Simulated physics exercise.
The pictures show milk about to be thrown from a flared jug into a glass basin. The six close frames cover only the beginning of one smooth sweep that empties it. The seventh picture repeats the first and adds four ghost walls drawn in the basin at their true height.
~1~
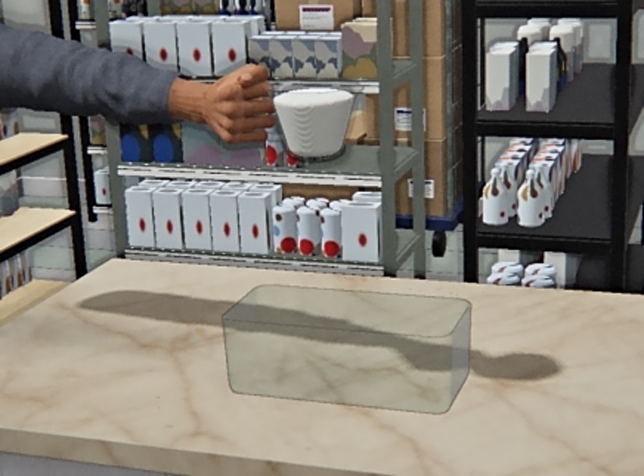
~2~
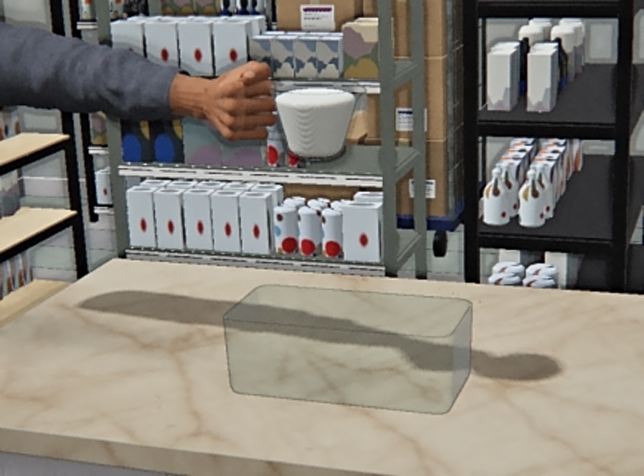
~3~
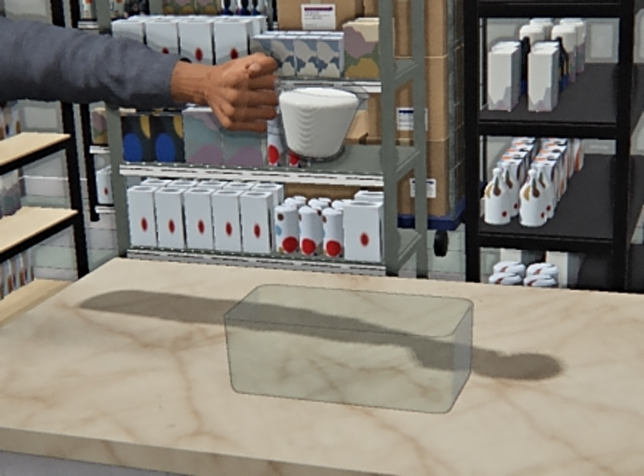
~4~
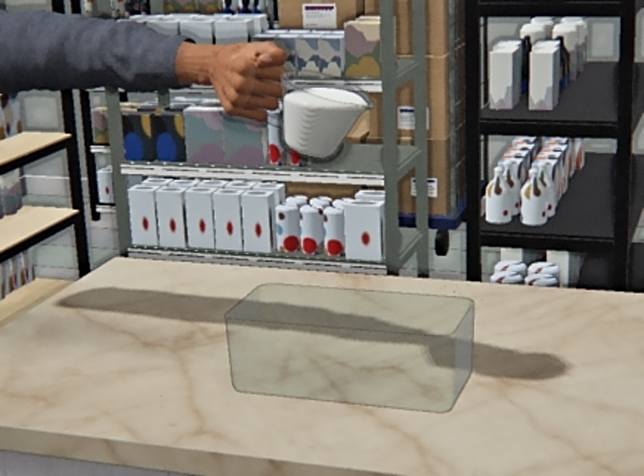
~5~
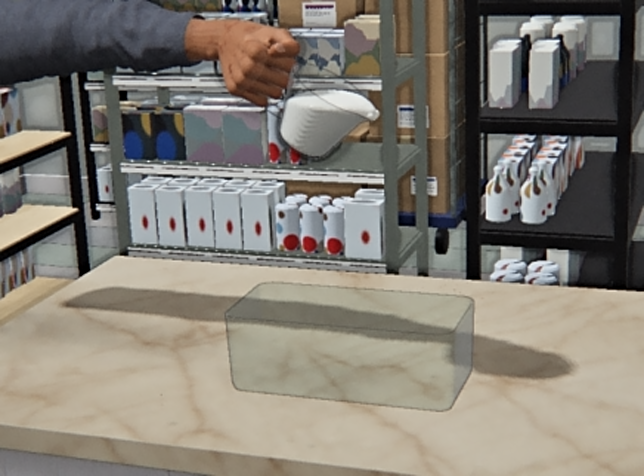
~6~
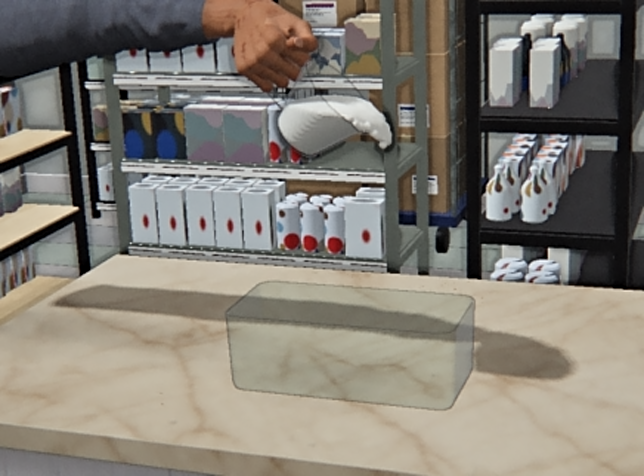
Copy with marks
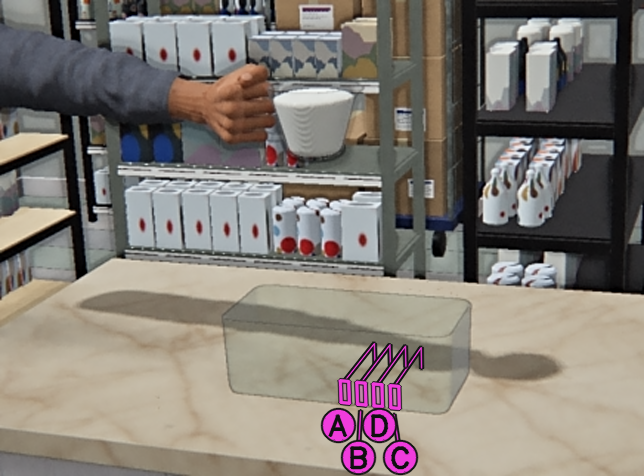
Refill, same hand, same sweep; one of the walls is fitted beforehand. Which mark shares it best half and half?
Take C.
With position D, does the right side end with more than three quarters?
No, it does not.
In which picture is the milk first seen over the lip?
Picture 5.
On the marked copy, A at (344, 409); B at (360, 411); C at (393, 414); D at (377, 412).
If A is chosen, about 27 % ends left of the wall and 63 % right of it; 10 % is lost outside.
If B is chosen, about 31 % ends left of the wall and 59 % right of it; 10 % is lost outside.
If C is chosen, about 45 % ends left of the wall and 46 % right of it; 9 % is lost outside.
If D is chosen, about 33 % ends left of the wall and 57 % right of it; 10 % is lost outside.
